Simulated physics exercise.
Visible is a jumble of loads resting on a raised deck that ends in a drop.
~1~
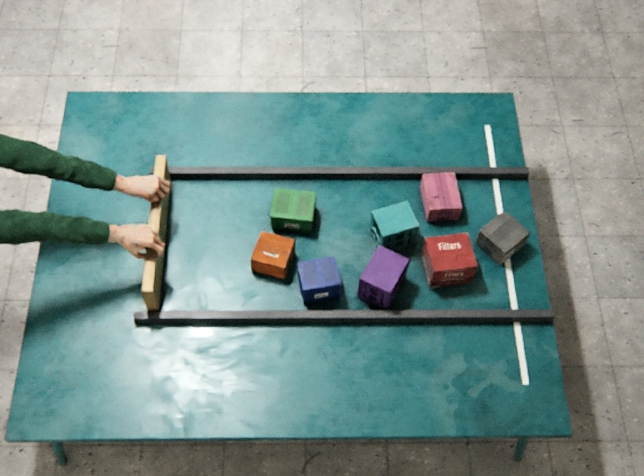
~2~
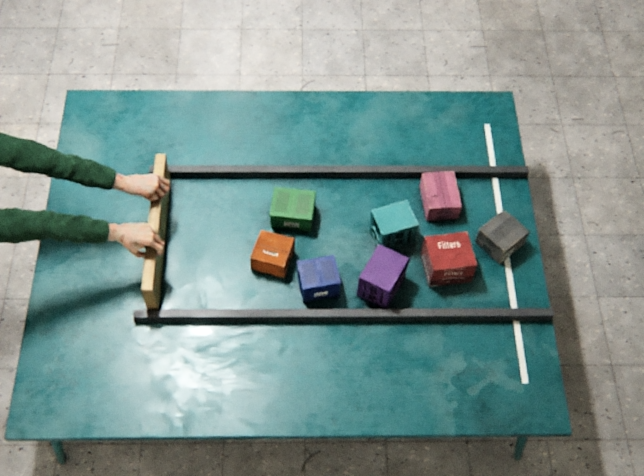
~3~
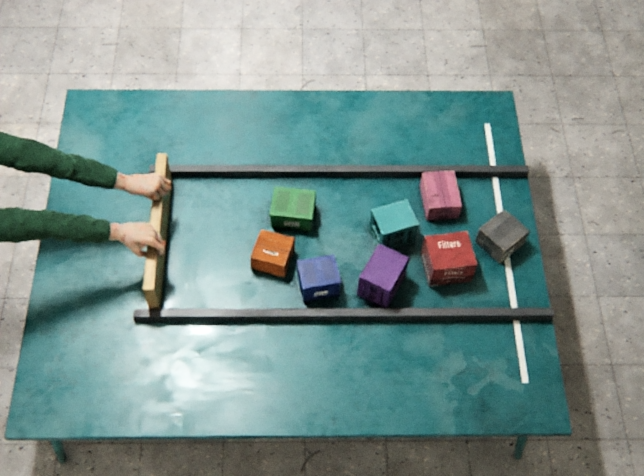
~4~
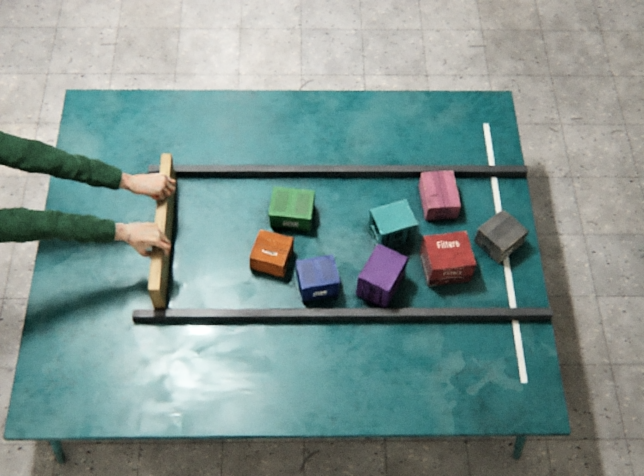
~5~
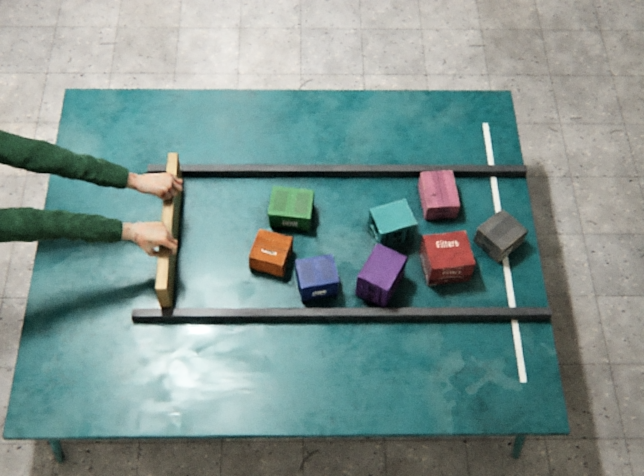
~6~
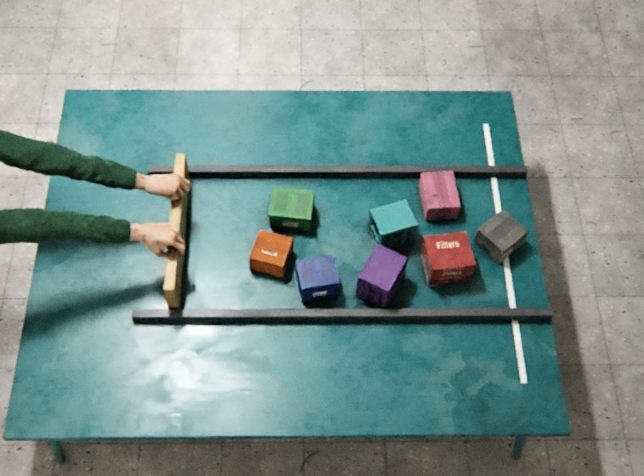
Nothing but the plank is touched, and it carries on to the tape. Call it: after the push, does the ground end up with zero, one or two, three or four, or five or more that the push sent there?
The ground ends up with five or more.
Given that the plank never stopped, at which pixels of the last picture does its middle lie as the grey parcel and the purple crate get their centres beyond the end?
First it's close to (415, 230), next close to (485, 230).
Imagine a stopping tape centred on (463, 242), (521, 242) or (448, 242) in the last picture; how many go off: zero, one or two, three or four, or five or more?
Taking the places in the order asked: One to two, then five or more, then 1 or 2.
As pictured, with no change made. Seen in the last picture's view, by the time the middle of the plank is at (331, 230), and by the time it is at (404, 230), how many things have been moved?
At the first spot the count is 4, and at the second it is 8.
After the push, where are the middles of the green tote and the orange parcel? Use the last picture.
Around (521, 205) and around (524, 250).
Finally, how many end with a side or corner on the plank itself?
The answer is 3.
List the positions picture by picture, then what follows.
In the first frame, grey parcel (502, 238); red box (449, 261); pink box (441, 197); plank (157, 232); tape (505, 243).
In the second frame, red box (448, 259); green tote (293, 210).
In the third frame, pink box (441, 195); purple crate (383, 276).
In the fourth frame, grey parcel (501, 236); turquoise crate (392, 226).
In the fifth frame, red box (447, 258); orange parcel (271, 253).
In the sixth frame, grey parcel (501, 237); red box (447, 259); pink box (439, 196); plank (178, 230); tape (503, 242).
Early on, none off yet; grey parcel at rest near (501, 237); red box at rest near (447, 259); pink box at rest near (439, 196).
A while later, none off yet; grey parcel at rest near (501, 237); red box travelled a little near (456, 258); pink box at rest near (439, 196).
Further along, one off so far; grey parcel leaning well over near (554, 237); red box travelled well along near (537, 255); pink box travelled about its own width near (502, 193).
Finally, the number that fall off is five or more; lost, purple crate, turquoise crate, pink box, red box and grey parcel.
